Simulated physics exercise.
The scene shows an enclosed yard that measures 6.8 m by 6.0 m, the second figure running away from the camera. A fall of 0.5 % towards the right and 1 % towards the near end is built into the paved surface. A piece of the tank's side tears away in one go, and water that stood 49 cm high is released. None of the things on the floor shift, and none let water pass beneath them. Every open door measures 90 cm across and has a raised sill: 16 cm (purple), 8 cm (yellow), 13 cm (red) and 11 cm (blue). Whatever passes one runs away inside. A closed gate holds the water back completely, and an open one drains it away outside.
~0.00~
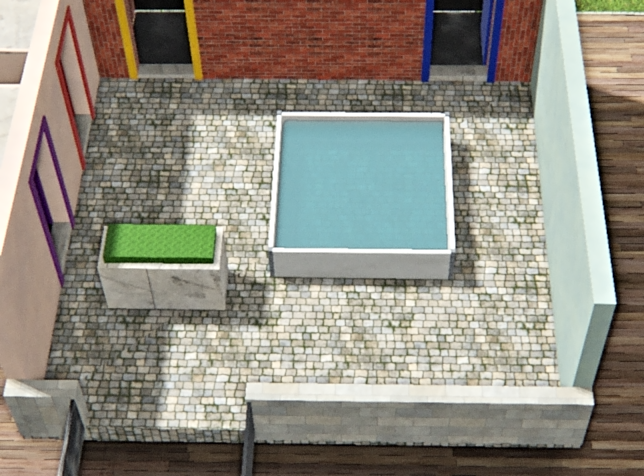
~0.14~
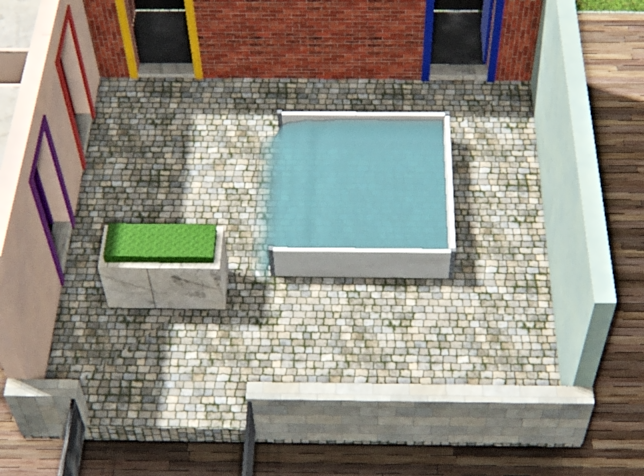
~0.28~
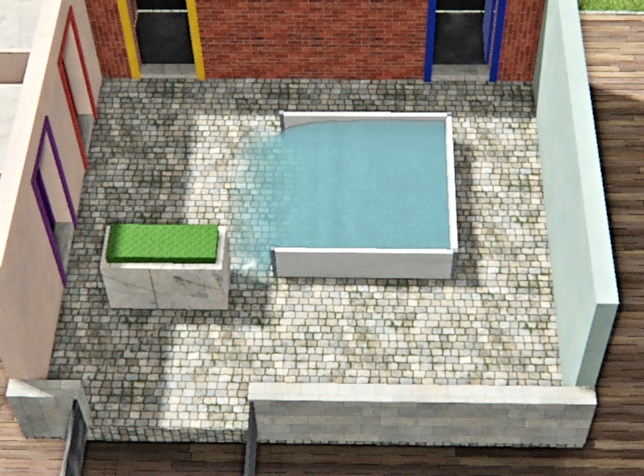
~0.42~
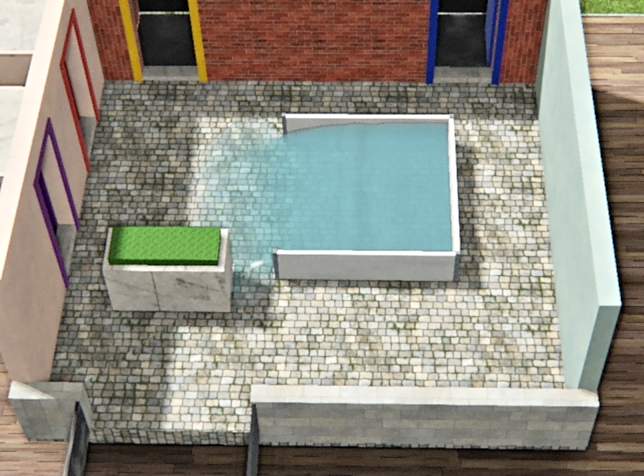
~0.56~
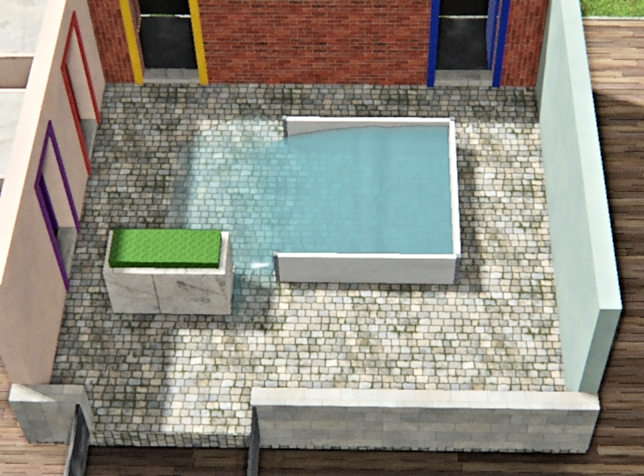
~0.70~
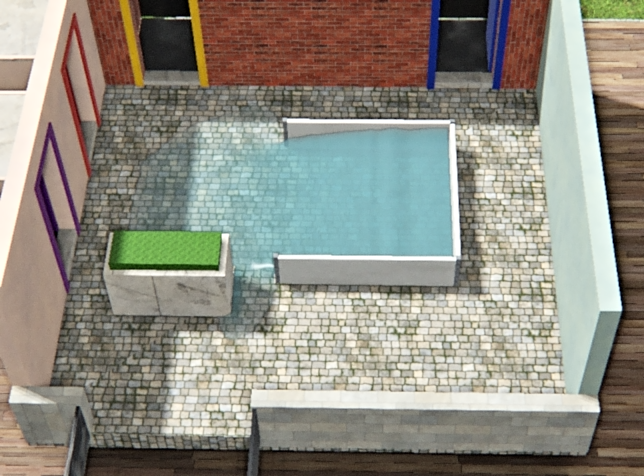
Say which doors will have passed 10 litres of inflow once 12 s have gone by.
After that time: Purple door: Passed, yellow door: Passed, red door: Passed, blue door: Not passed.
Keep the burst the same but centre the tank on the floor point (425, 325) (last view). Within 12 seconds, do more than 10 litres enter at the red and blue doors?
For the red door, the amount is acceptable; for the blue door, the amount is acceptable.
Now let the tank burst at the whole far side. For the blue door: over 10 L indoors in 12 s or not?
Against that limit: Blue beyond it.
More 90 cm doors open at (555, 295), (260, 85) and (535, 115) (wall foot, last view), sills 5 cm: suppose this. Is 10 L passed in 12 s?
In that order: Not over, above, above.
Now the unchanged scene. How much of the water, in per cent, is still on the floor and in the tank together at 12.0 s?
Around 70 percent of the water.
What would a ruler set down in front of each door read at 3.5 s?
You'd get purple at 25 cm, yellow at 20 cm, red at 23 cm, and blue at 0 cm.
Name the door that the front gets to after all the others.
It's the blue door.
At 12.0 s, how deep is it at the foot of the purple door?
Depth: Approx. 5.0 cm.
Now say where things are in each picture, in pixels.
The first picture shows still water, 49 cm deep, in the tank at (362, 183).
In the second picture, the front is at (263, 275), 1.3 m from the gap at (279, 196); 0.5 m2 of floor is under water; 49 cm left at the back of the tank.
In the third picture, the front is at (247, 282), 1.5 m from the gap at (281, 198); 1.6 m2 of floor is under water; 49 cm left at the back of the tank.
In the fourth picture, the front is at (235, 302), 1.8 m from the gap at (283, 201); 3.1 m2 of floor is under water; 49 cm left at the back of the tank.
In the fifth picture, water pours out at (284, 204) and has run 2.0 m, to (234, 320); typically 7 cm deep outside, 49 cm at the tank's back.
In the sixth picture, water pours out at (284, 206) and has run 2.3 m, to a hidden place; typically 7 cm deep outside, 49 cm at the tank's back.
After 1.4 s water covers 35 % of the floor and is deepest (31 cm) near (76, 249); purple door 26 cm at the sill, 4 L in, yellow door not reached, red door 18 cm at the sill, 1 L in, blue door not reached.
After 2.2 s water covers 40 % of the floor and is deepest (34 cm) near (76, 249); purple door 31 cm at the sill, 51 L in, yellow door 9 cm at the sill, 0 L in, red door 23 cm at the sill, 17 L in, blue door not reached.
After 3.5 s water covers 50 % of the floor and is deepest (30 cm) near (105, 93); purple door 25 cm at the sill, 133 L in, yellow door 20 cm at the sill, 24 L in, red door 23 cm at the sill, 67 L in, blue door not reached.
After 7.0 s water covers 75 % of the floor and is deepest (18 cm) near (533, 105); purple door 10 cm at the sill, 154 L in, yellow door 10 cm at the sill, 114 L in, red door 9 cm at the sill, 103 L in, blue door 4 cm at the sill, 0 L in.
After 12.0 s water covers 95 % of the floor and is deepest (14 cm) near (422, 411); purple door 5 cm at the sill, 154 L in, yellow door 2 cm at the sill, 116 L in, red door 3 cm at the sill, 103 L in, blue door 6 cm at the sill, 0 L in.
